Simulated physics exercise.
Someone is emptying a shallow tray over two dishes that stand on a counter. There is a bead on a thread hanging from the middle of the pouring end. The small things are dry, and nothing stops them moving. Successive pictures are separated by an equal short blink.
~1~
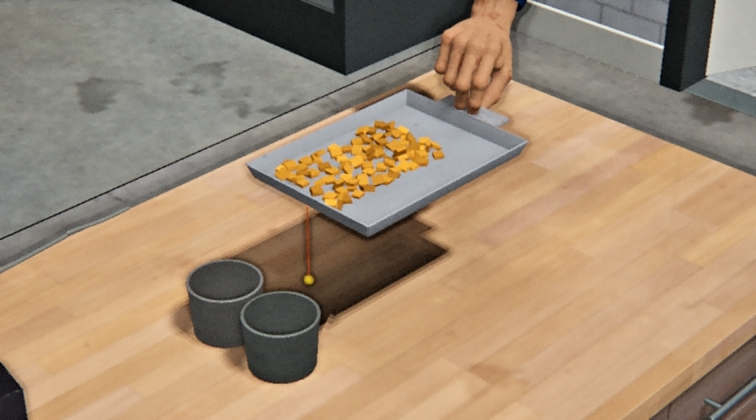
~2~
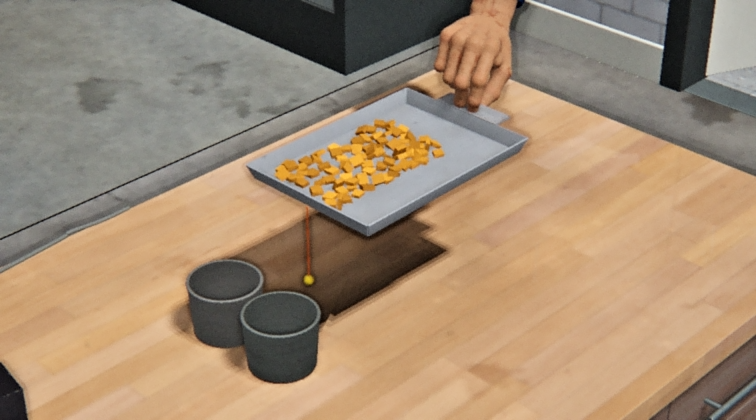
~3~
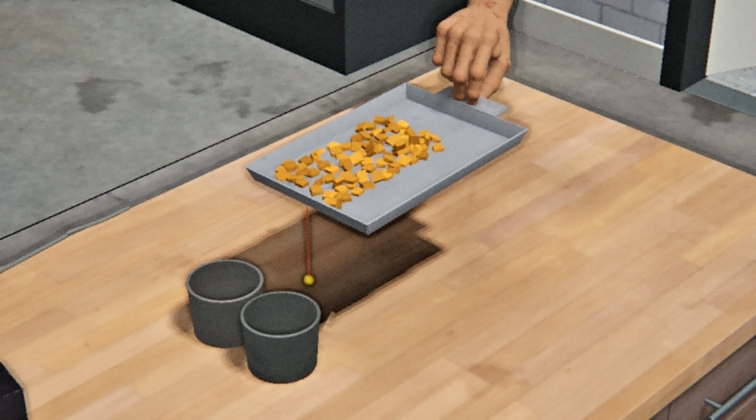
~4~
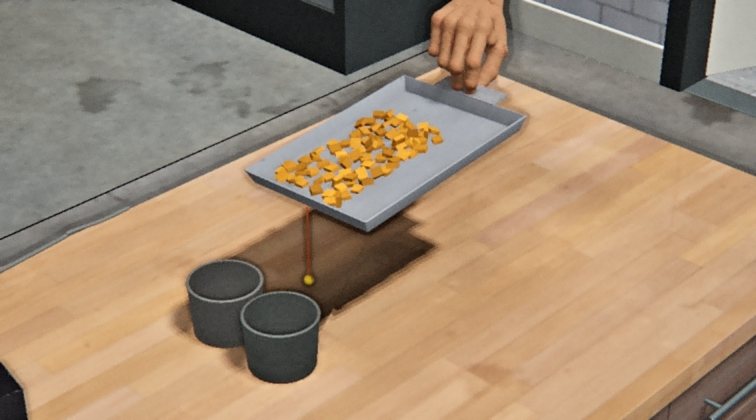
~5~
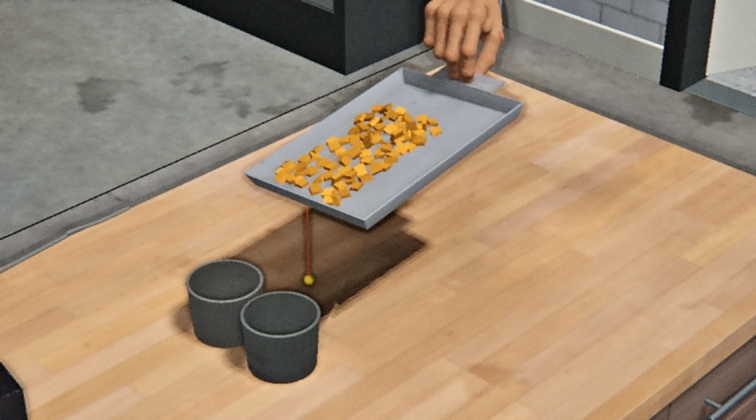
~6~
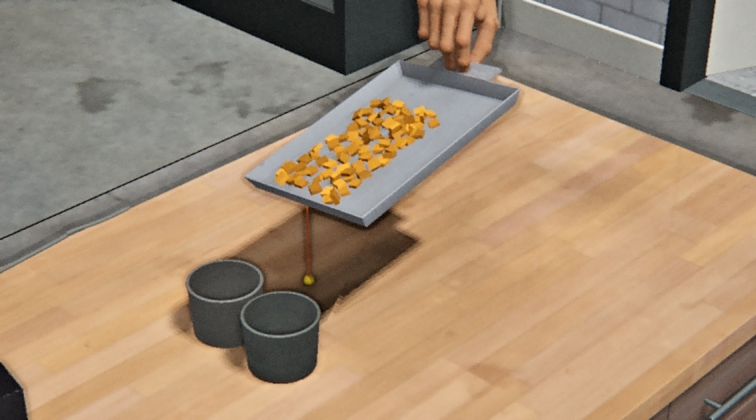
A hand slowly raises the back of a gray tray of small orange pieces, tilting it leftward.
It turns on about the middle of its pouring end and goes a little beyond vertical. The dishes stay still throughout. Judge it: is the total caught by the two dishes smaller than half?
Yes.
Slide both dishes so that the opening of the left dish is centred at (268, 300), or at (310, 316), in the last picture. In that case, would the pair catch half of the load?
Held in all, by try: A smaller portion, then a smaller portion.
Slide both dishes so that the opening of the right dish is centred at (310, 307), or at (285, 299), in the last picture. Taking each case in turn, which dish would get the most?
The first try: The left-side dish. The second: The left-side dish.
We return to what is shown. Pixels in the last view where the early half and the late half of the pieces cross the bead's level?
Earlier portion about (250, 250); later portion about (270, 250).
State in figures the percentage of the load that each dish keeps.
Left dish near 20 in a hundred; right dish near 0.
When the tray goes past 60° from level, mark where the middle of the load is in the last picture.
Roughly at (295, 161).
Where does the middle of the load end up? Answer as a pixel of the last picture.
Around (261, 305).
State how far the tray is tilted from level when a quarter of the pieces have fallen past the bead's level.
I'd put it at about 90 degrees.
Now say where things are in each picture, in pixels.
In the first frame, corners of the pouring end at (254, 164) and (368, 222), level; middle of the load at (373, 155), small crackers; left dish at (198, 315); right dish at (253, 350); bead on its thread at (309, 280).
In the second frame, corners of the pouring end at (254, 164) and (368, 221), level; middle of the load at (373, 154).
In the third frame, corners of the pouring end at (253, 166) and (367, 220), tipped barely, lowest at the left corner; middle of the load at (372, 152).
In the fourth frame, corners of the pouring end at (253, 169) and (366, 217), tipped a little, lowest at the left corner; middle of the load at (372, 147).
In the fifth frame, corners of the pouring end at (252, 171) and (364, 215), tipped a little, lowest at the left corner; middle of the load at (359, 147).
In the sixth frame, corners of the pouring end at (252, 174) and (362, 212), tipped clearly, lowest at the left corner; middle of the load at (358, 144); left dish at (198, 315); right dish at (253, 350).
Soon after the last picture, tray tipped steeply; all on the tray.
A little later, tray tipped right over; a small part on the tray; a stray few in the right dish; a small part in the left dish; about half outside both; about a quarter in the air.
Later still, tray tipped past a quarter turn; a stray few in the right dish; a small part in the left dish; most outside both.
At rest, tray tipped past a quarter turn; a stray few in the right dish; a small part in the left dish; most outside both.
